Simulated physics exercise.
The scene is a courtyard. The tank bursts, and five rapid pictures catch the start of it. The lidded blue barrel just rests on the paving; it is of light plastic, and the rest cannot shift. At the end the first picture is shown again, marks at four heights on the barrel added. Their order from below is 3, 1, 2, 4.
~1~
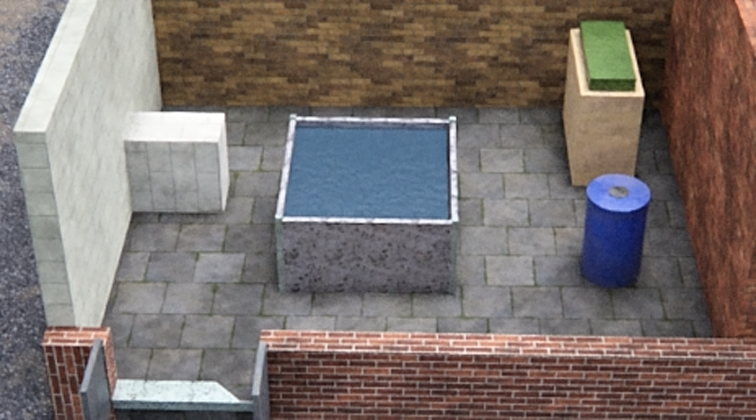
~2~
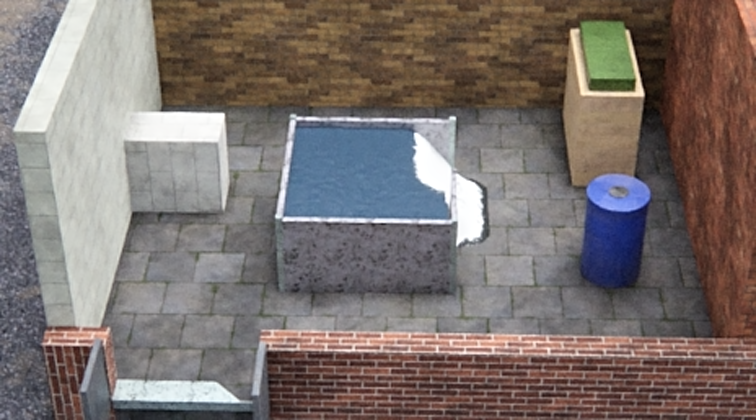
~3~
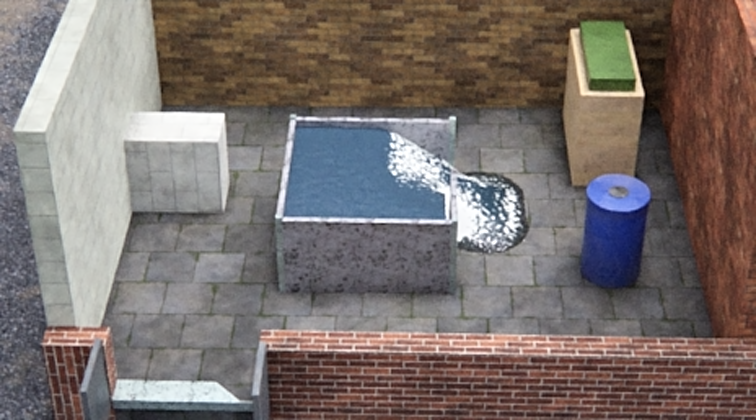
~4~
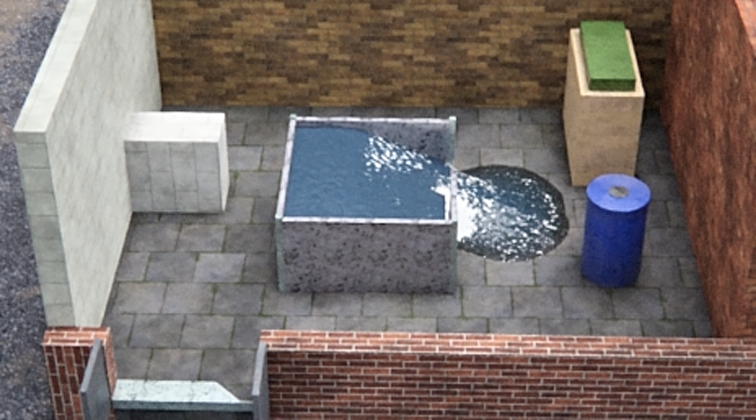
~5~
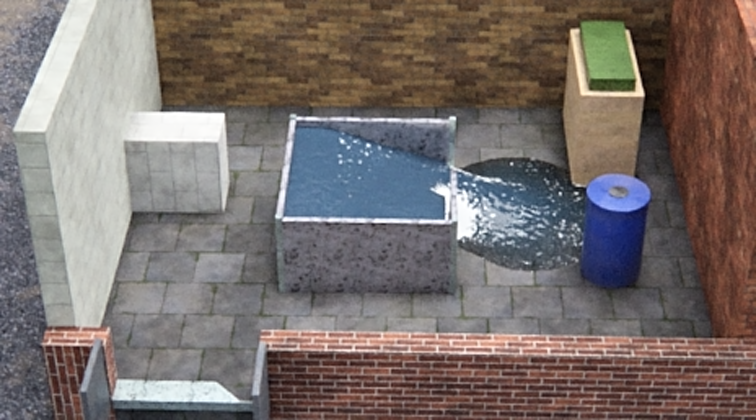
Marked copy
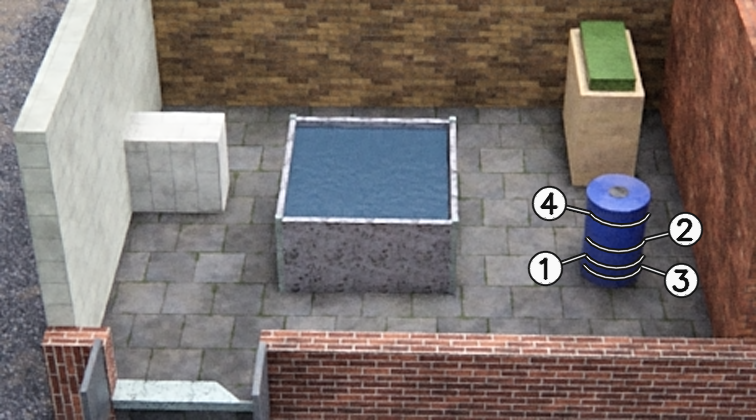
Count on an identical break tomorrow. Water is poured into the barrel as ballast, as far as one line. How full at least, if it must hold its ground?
1 is the one.
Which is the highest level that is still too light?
Here it is level 3.
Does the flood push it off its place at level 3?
Yes, it does.
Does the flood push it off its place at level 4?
No.
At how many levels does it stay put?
Three.
In white, 1 at (616, 267); 2 at (618, 251); 3 at (615, 278); 4 at (621, 225); from the bottom up 3, 1, 2, 4.
With 1, it does not move.
With 2, it does not move.
With 3, it is pushed about 3 times its own width away.
With 4, it does not move.
